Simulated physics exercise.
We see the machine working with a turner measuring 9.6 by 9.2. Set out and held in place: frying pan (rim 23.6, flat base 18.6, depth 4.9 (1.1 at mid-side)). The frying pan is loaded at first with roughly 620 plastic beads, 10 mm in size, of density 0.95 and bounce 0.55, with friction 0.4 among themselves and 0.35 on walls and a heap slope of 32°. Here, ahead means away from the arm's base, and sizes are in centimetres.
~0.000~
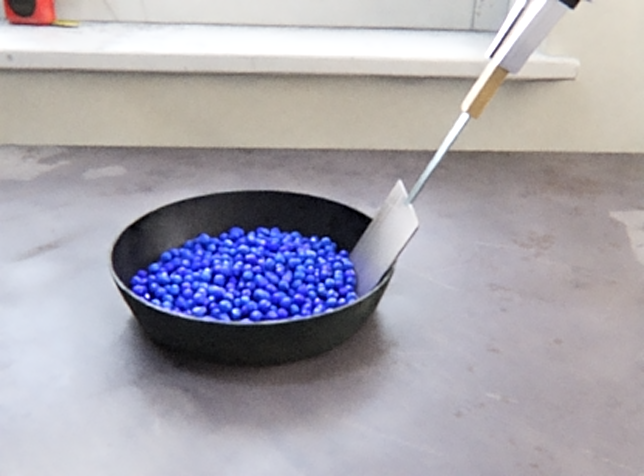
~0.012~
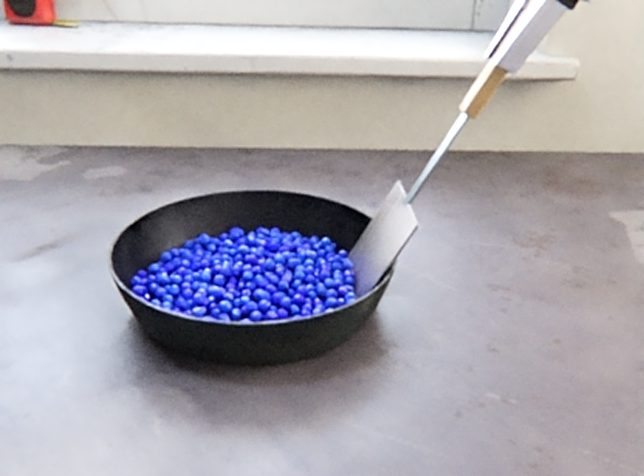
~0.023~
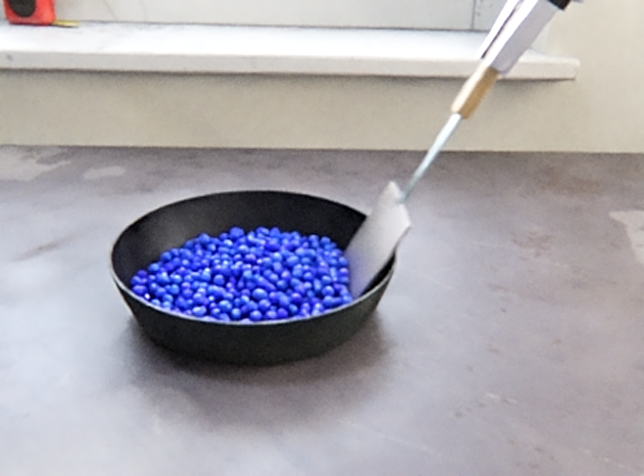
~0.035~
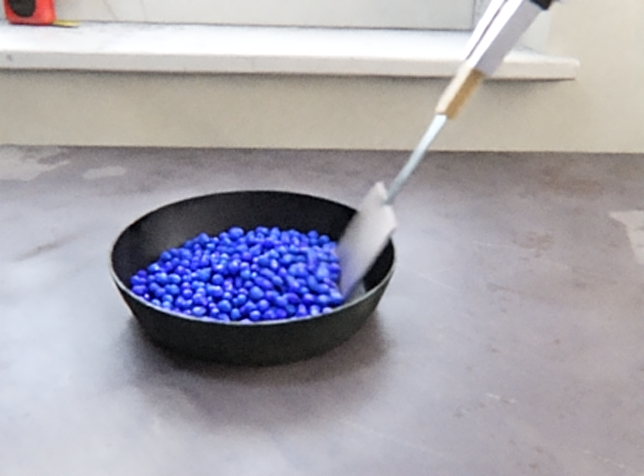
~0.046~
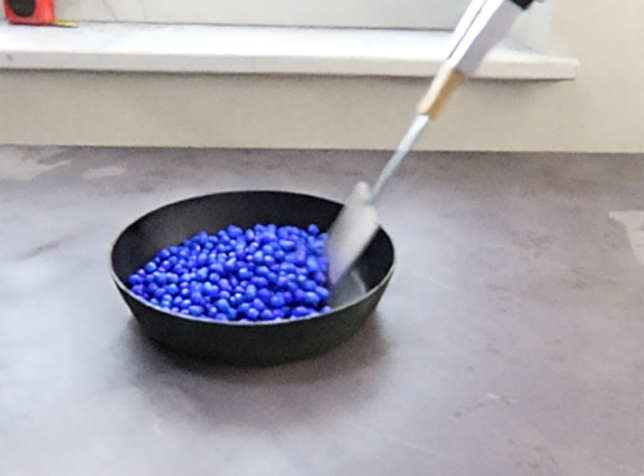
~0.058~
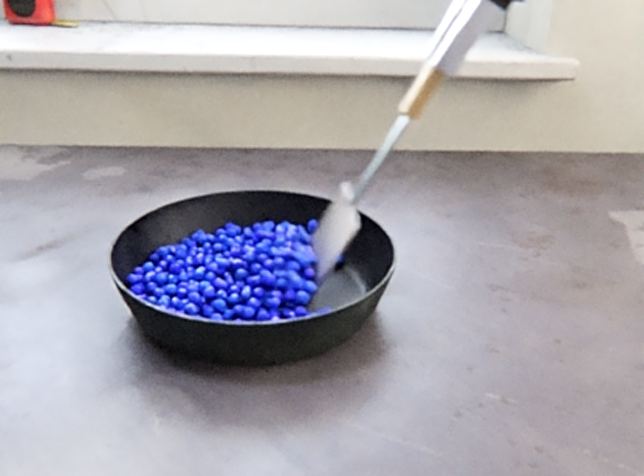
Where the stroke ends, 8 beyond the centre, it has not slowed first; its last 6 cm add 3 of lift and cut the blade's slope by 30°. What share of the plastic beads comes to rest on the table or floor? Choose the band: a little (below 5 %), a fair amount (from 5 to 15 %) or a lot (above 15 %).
It is a lot, above 15 %.
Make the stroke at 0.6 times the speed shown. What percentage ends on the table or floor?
10 %.
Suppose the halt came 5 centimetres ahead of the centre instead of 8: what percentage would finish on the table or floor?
Then the share is near 10 in a hundred.
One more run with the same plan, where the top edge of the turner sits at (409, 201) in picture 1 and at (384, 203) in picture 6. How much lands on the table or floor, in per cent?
Roughly 5 %.
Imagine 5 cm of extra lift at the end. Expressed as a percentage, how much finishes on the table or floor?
Roughly 25 percent of it.
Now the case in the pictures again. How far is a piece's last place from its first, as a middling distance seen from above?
The figure is about 3 cm.
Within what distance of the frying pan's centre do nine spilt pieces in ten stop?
Distance from centre: Approx. 55 cm.
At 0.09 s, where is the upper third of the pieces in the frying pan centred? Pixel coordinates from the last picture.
Around (245, 264).
By 0.09 s, sloping 62°, highest piece 8 above the table; 622 in the frying pan.
By 0.12 s, sloping 53°, highest piece 9 above the table; 622 in the frying pan.
By 0.33 s, sloping 32°, highest piece 13 above the table; 490 in the frying pan, 97 on the table or floor, 35 on the blade or in flight.
By 1.38 s, sloping 32°, highest piece 6 above the table; 489 in the frying pan, 133 on the table or floor.
Final count, 489 in the frying pan, 133 on the table or floor. That is 21 % on the table or floor.
